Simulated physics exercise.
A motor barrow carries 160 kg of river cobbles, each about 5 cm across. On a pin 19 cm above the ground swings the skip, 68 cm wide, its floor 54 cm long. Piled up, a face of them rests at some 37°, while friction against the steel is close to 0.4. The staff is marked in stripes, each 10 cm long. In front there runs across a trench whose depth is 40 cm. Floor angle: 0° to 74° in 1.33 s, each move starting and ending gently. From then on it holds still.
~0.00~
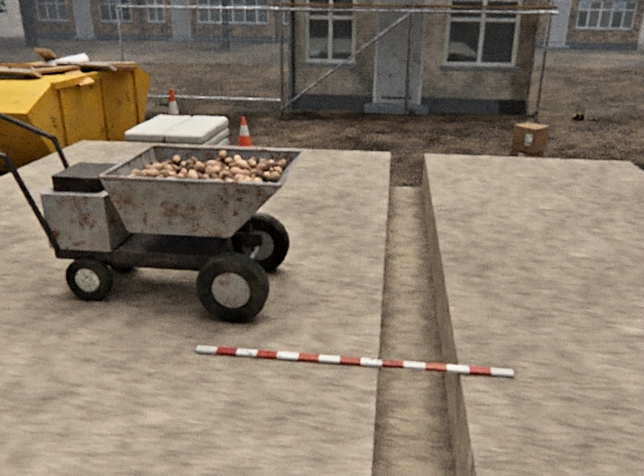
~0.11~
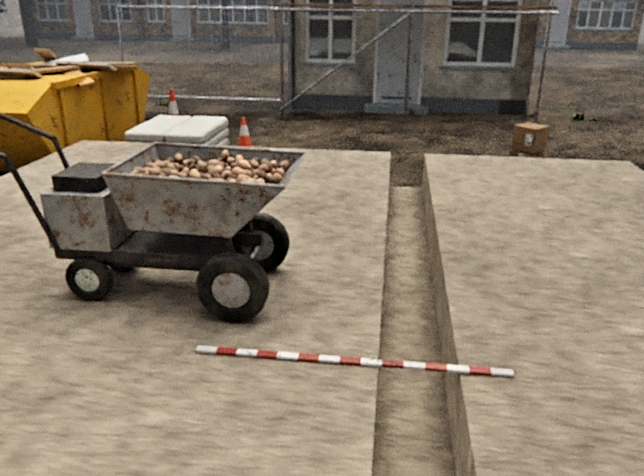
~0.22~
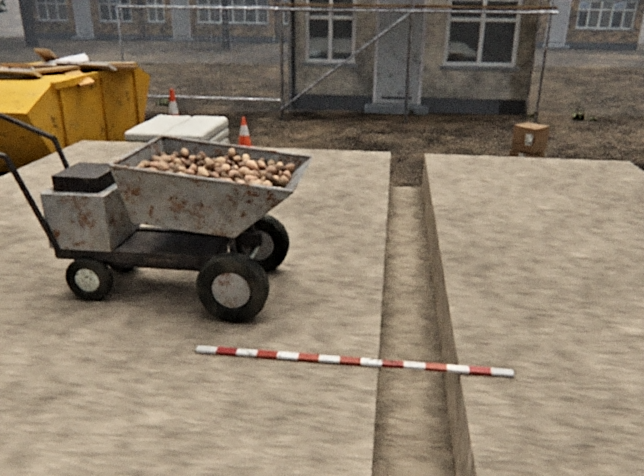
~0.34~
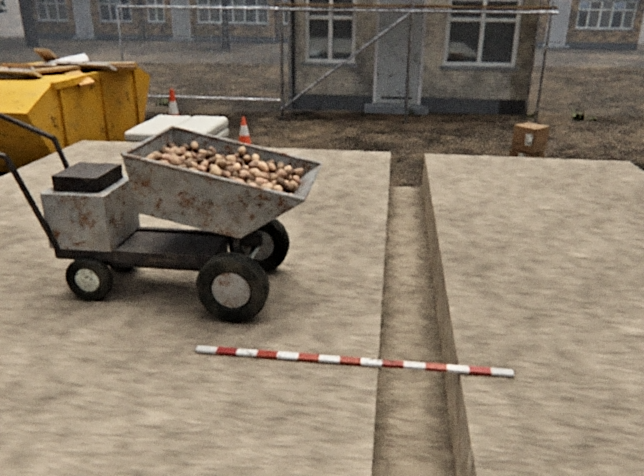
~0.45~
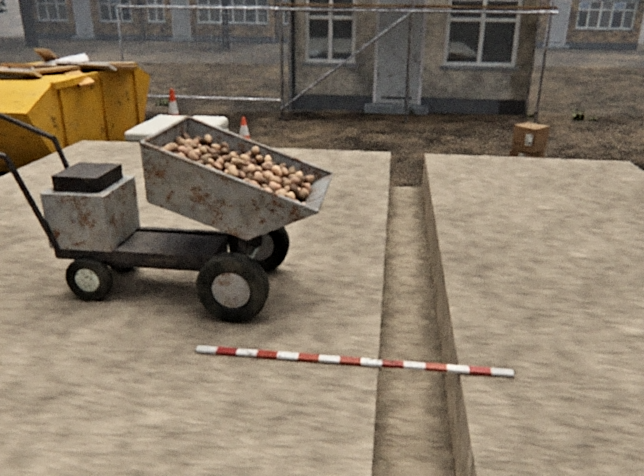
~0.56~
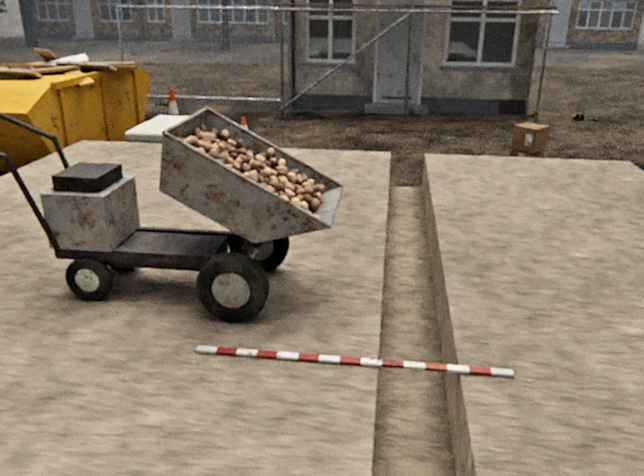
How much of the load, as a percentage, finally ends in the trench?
I would put it at about 78 per cent.
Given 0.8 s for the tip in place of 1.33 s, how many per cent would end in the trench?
That would give about 80 percent.
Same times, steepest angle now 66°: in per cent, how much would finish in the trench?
Around 95 per cent would finish in the trench.
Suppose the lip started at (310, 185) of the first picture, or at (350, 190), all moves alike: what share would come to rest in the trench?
Around 100% for the first place and 65% for the second.
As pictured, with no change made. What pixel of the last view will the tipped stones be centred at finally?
The resting stones are centred at roughly (410, 352).
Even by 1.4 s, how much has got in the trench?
About 45 per cent by then.
After 1.0 s the floor is at 63°; 99 % in the skip, 1 % short of the trench; the foremost stones are at (367, 266).
After 1.4 s the floor is at 74°; 47 % in the skip, 9 % short of the trench, 43 % in the trench; the foremost stones are at (442, 356).
After 1.8 s the floor is at 74°; 20 % in the skip, 10 % short of the trench, 69 % in the trench; the foremost stones are at (449, 354).
After 3.7 s the floor is at 74°; 11 % in the skip, 11 % short of the trench, 78 % in the trench; the foremost stones are at (455, 346).
